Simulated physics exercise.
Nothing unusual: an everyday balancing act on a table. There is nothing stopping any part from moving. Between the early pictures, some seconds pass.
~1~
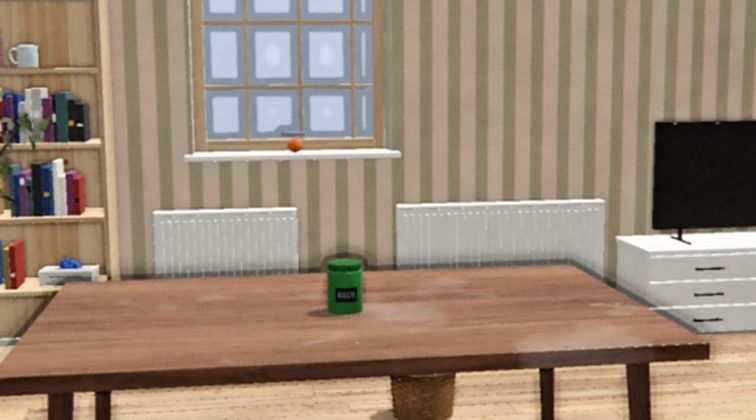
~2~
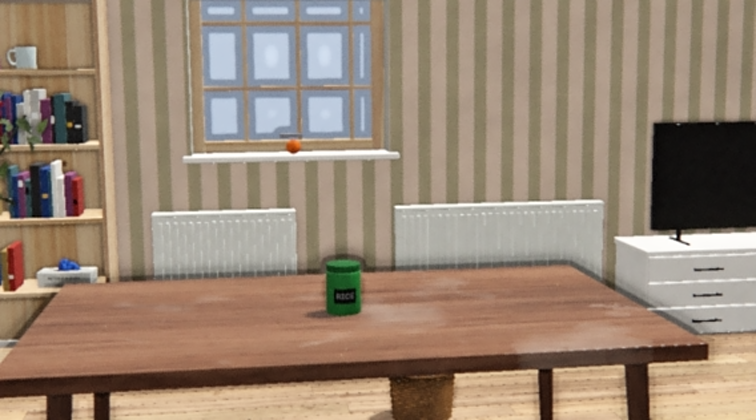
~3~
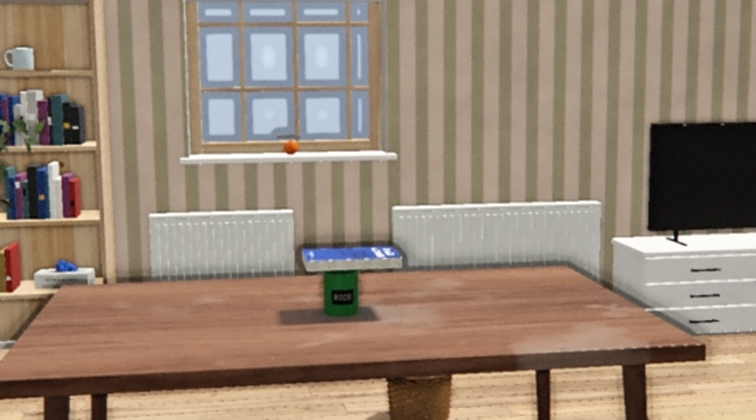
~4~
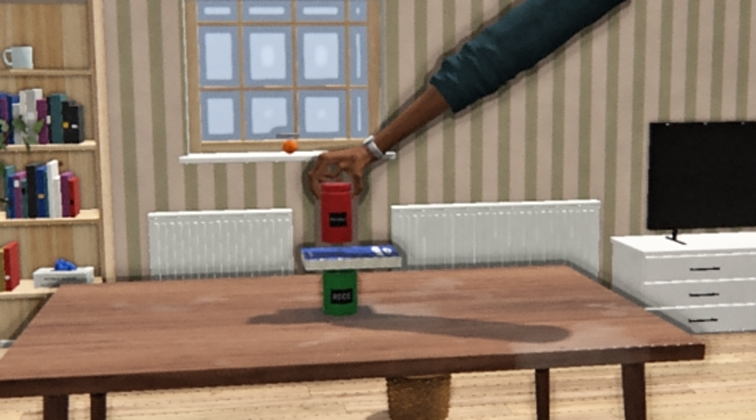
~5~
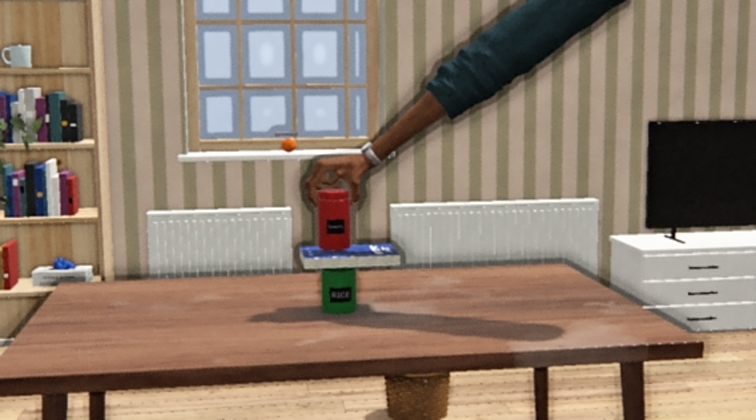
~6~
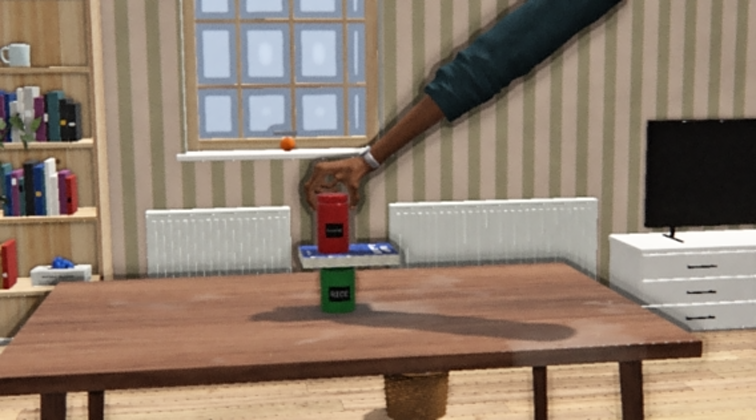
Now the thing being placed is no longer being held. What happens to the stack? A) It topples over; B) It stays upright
(B) It stays upright.
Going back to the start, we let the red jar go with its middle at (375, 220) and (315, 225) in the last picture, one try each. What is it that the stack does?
It tips over first and stays steady second.
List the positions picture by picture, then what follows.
In the first picture, the last thing is not in view yet; green jar (345, 286).
In the second picture, the last thing is not in view yet; green jar (343, 287).
In the third picture, the last thing is not in view yet; green jar (341, 289).
In the fourth picture, on its way; red jar (336, 212); green jar (340, 288).
In the fifth picture, on its way; red jar (334, 219); green jar (339, 286).
In the sixth picture, in place under the hand; red jar (333, 223); green jar (338, 285).
Then, 0.50 s past the last view, nothing moves.
Then, 1.10 s past the last view, red jar resting near (333, 223).
Finally, all 3 still in place. Final places as the last picture's camera would see them, red jar near (333, 223). The stack keeps its balance.
